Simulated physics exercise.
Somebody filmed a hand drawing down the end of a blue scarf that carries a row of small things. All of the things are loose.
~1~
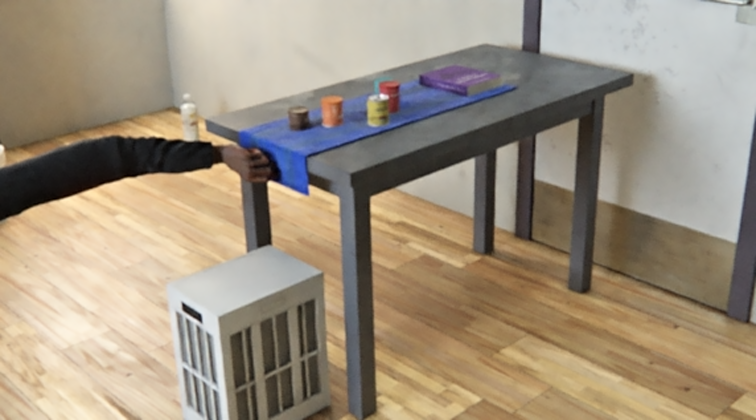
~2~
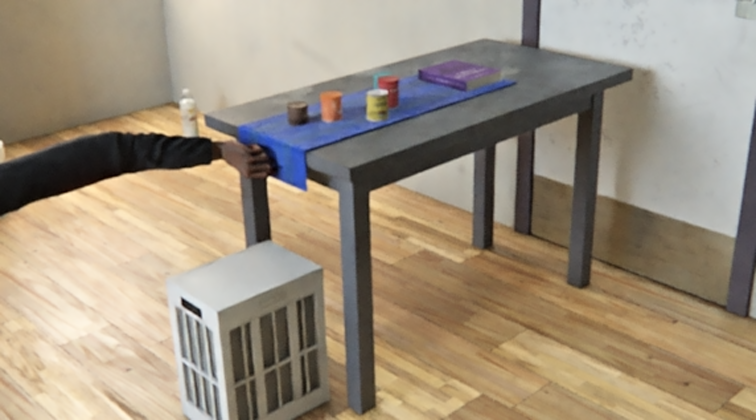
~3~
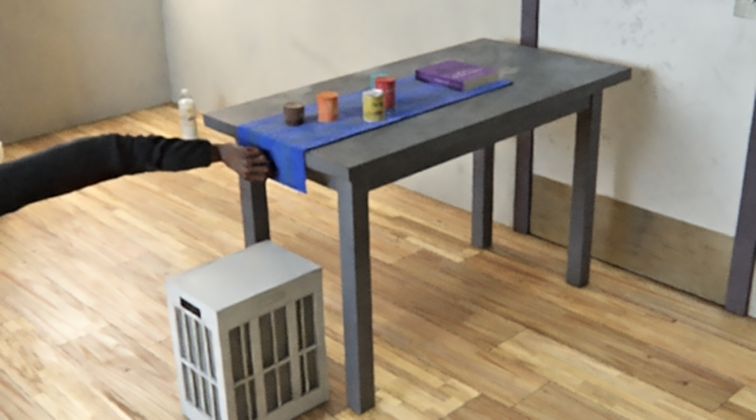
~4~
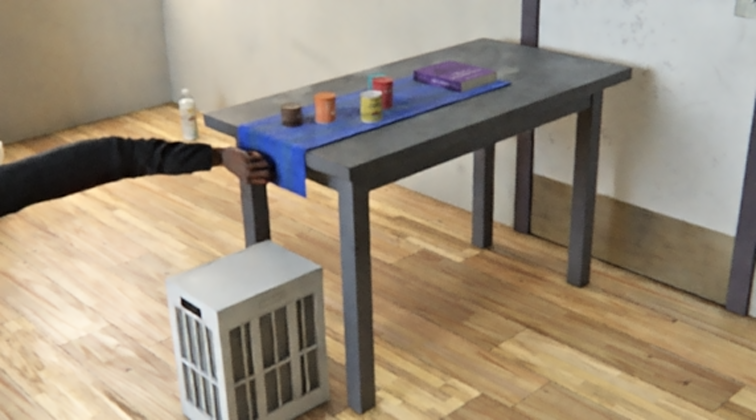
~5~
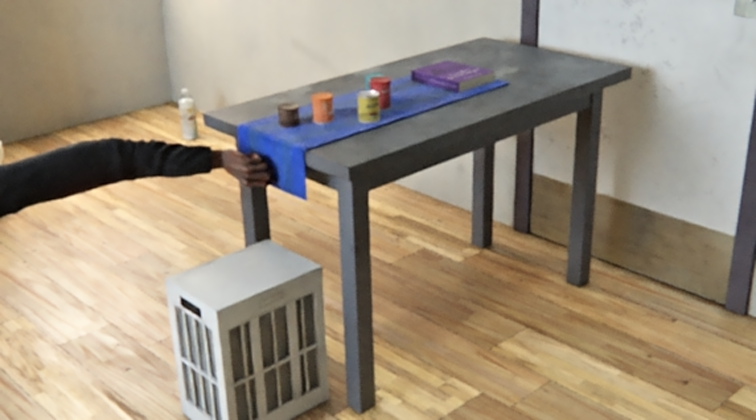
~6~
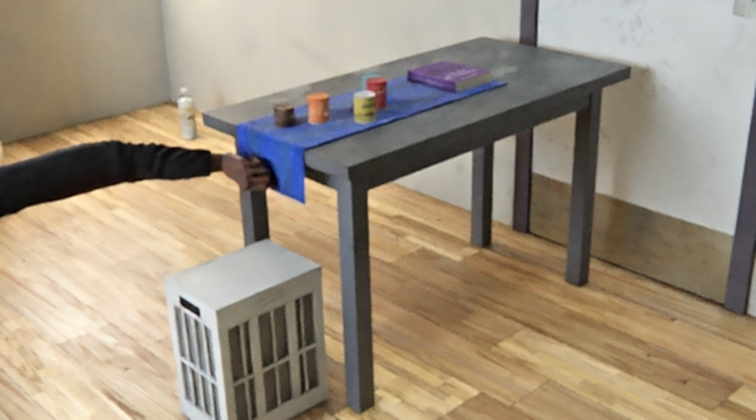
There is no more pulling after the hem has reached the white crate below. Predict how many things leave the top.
I predict two.
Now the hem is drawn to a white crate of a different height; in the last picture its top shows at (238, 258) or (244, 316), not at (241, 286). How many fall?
1 and 3.
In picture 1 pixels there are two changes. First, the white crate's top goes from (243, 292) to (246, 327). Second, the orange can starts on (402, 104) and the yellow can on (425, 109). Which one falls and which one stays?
In the end the orange can is still on top and the yellow can is still on top.
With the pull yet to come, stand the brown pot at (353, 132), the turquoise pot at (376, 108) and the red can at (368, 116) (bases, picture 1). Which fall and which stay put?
The brown pot would end up off, the turquoise pot would stay in place, the red can would stay in place.
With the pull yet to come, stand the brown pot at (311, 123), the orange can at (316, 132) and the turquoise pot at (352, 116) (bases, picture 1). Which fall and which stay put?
The brown pot tumbles off; the orange can tumbles off; the turquoise pot keeps its place on top.
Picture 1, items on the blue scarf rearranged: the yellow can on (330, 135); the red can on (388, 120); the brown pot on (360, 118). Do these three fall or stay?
Well, the yellow can is dislodged, the red can is safe, and the brown pot is safe.
Soon after, hem near (274, 234); brown pot gone.
After that, hem on the crate; brown pot and orange can gone.
In the end, hem on the crate; brown pot and orange can gone. Over the edge go two.
